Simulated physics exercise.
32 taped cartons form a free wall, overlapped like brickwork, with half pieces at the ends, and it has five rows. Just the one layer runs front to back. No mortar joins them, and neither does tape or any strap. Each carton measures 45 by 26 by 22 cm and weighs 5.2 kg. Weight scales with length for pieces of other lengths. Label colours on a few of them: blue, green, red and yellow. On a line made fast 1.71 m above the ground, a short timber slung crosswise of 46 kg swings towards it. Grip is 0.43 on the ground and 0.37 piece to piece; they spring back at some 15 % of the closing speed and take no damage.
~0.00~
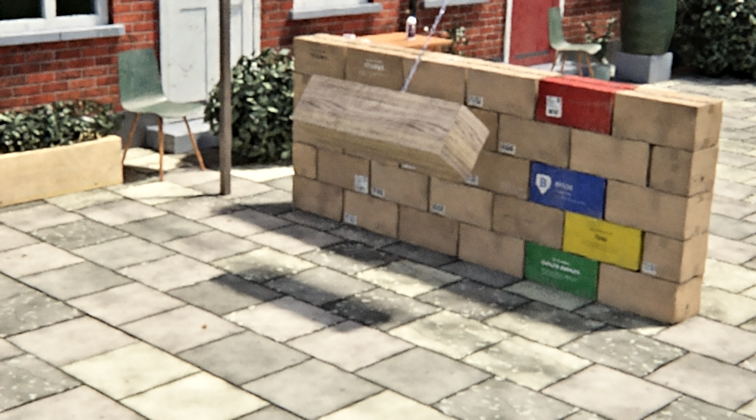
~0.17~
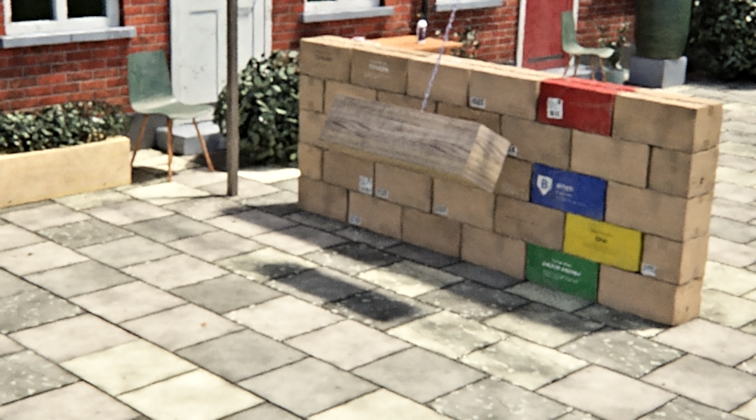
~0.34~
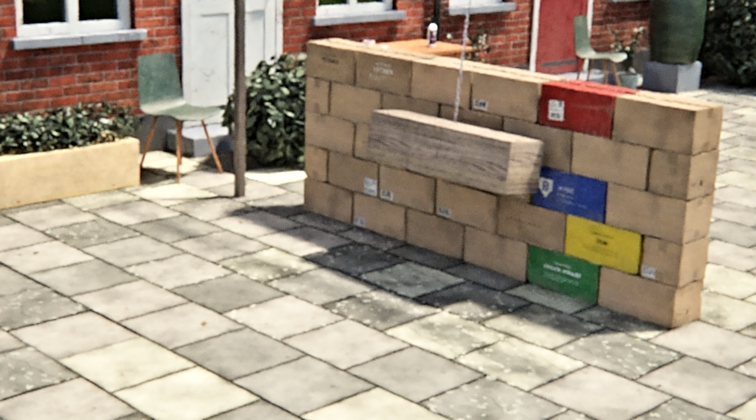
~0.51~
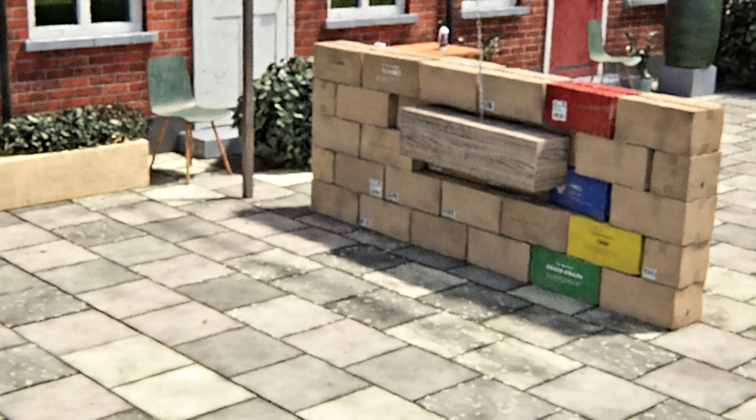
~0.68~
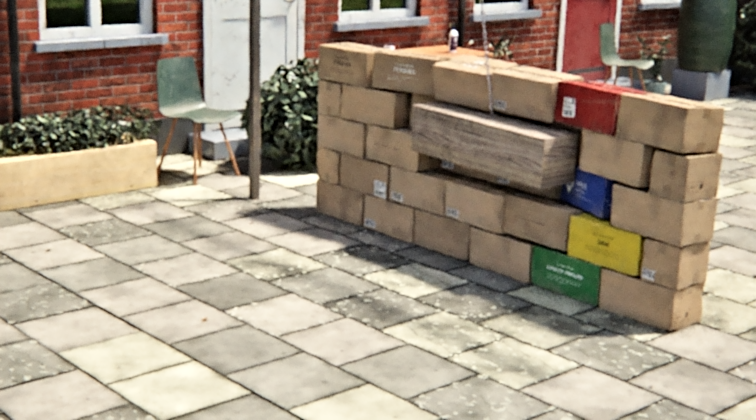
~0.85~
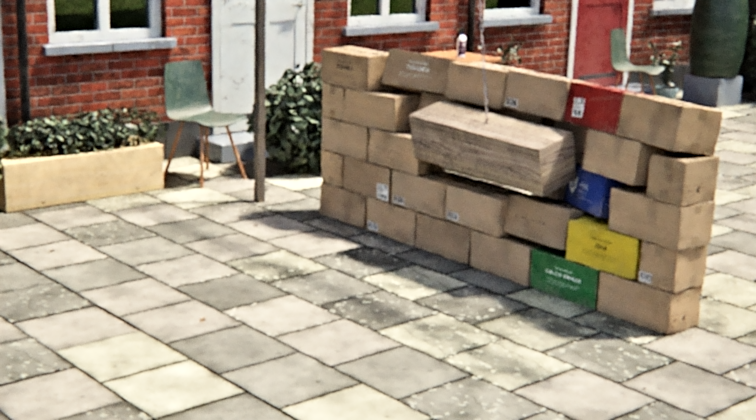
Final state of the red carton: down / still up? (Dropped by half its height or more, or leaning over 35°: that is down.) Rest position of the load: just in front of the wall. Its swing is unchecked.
It is downed.
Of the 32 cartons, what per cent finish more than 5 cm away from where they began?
40 %.
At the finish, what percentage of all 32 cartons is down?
Near enough 40 per cent of them, I reckon.
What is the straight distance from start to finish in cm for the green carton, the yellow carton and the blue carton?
The green one ends 0 cm from its start, the yellow one 0 cm and the blue one 60 cm.
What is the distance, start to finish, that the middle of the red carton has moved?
It ends around 175 cm from its start.
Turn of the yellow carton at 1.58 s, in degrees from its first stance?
My estimate is close to 0°.
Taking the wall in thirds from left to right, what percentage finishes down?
The thirds come out at 20 on the left, 60 in the middle and 50 on the right, in per cent.
Around 1.20 s, line 2° past plumb; 6 of the 32 cartons down; red carton tipped 24°; blue carton tipped 24°.
Around 1.58 s, line 10° before plumb; 13 of the 32 cartons down; red carton tipped 71°, 51 cm lower; blue carton tipped 67°, 29 cm lower.
Finally (3.1 s), line 6° past plumb; 13 of the 32 cartons down; red carton upside down; blue carton on its side; yellow carton unmoved. Seen by the last camera, middles, blue carton near (647, 266).
